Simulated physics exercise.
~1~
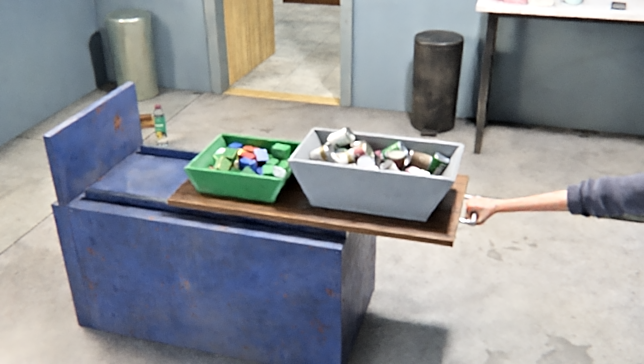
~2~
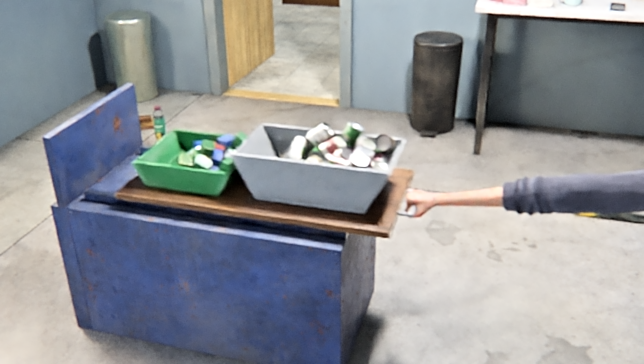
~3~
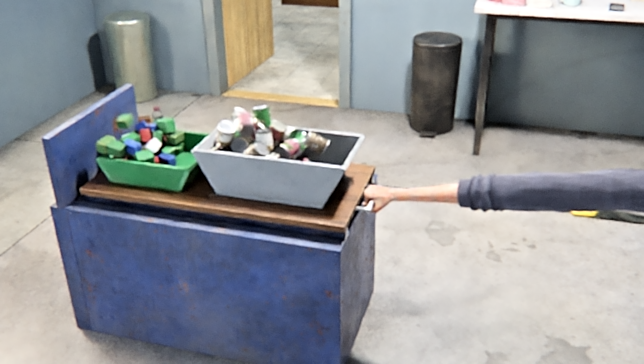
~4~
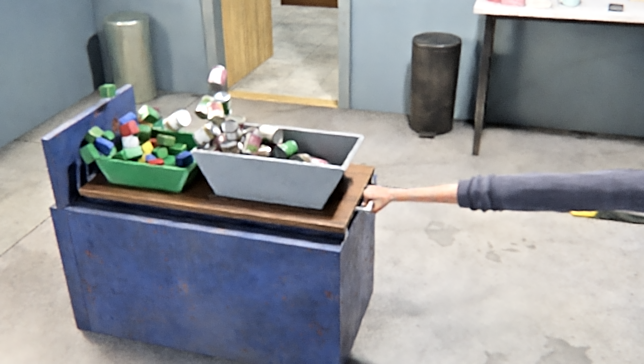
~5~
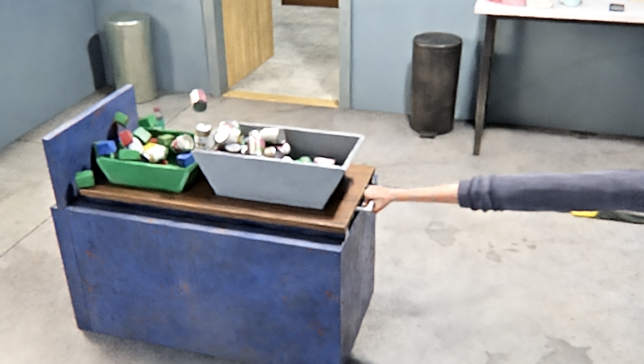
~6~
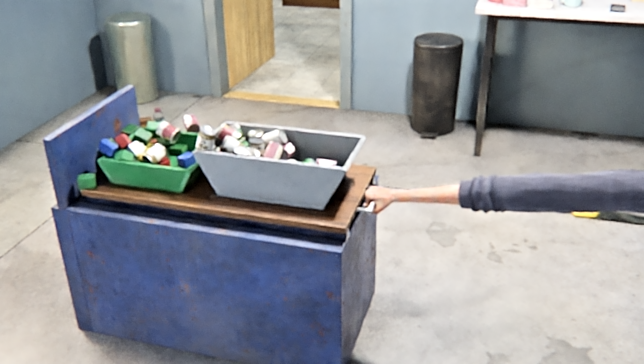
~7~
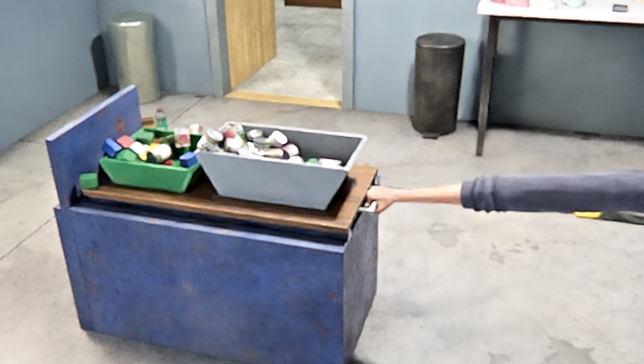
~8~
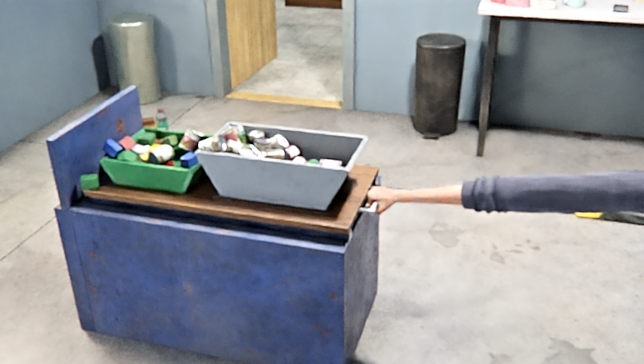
In a grey-walled workshop room, a hand pushes a brown shelf carrying a green tote of toy bricks and a grey tote of small tins leftward across a blue cabinet; it stops near the back panel, the contents surge up and left, some spill out, and the rest settle.
